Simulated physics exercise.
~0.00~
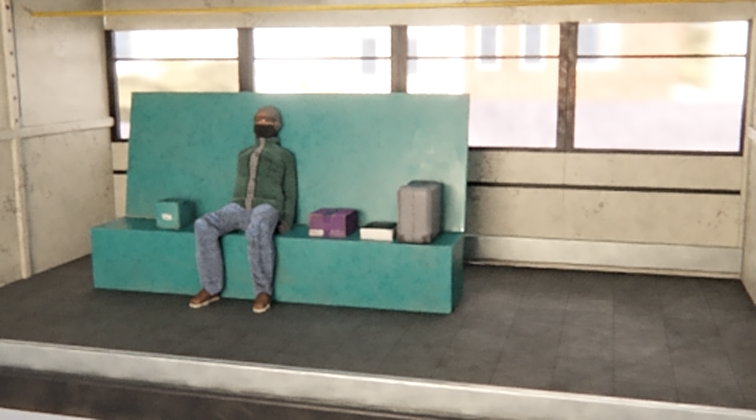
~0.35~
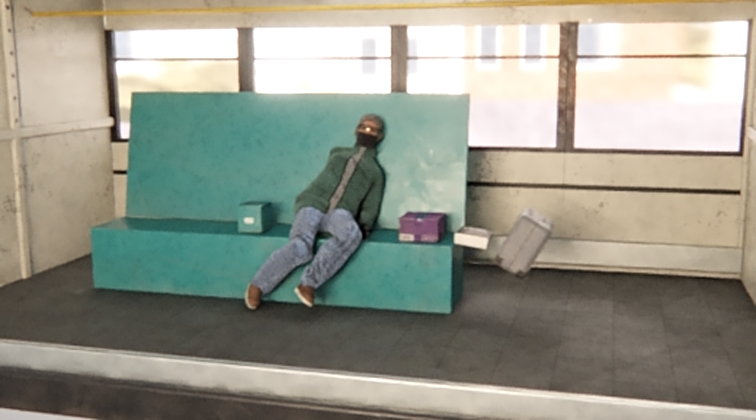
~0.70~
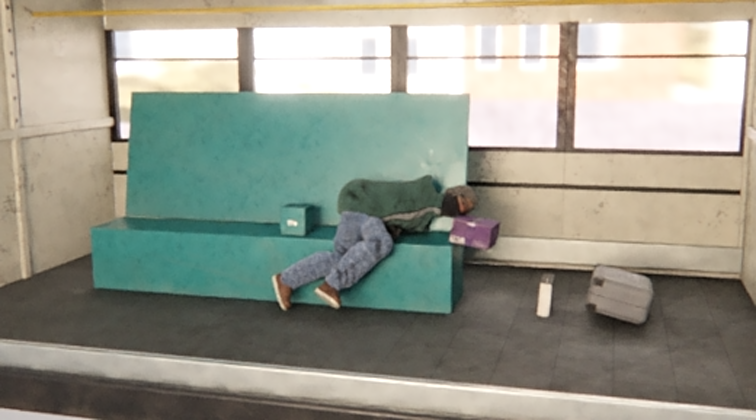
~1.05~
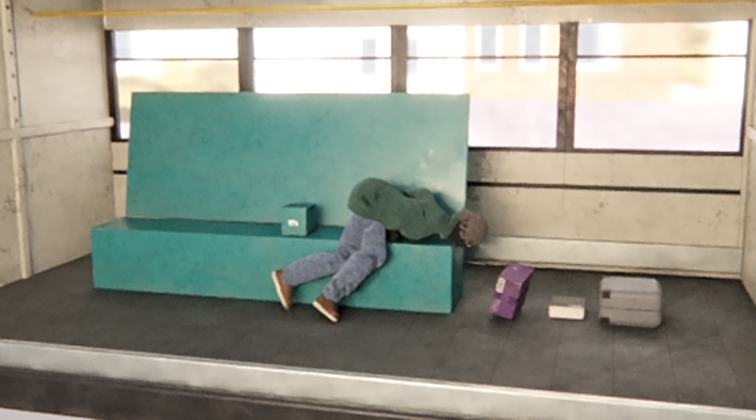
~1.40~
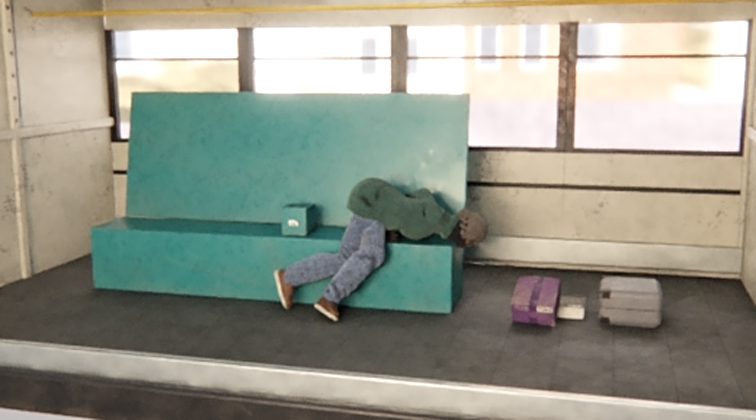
The clip shows a masked person on a teal bench sliding right and toppling sideways, ending slumped with the head past the bench's end, while a grey case, a small pale item and a purple carton drop to the floor and a teal box slides but stays on.
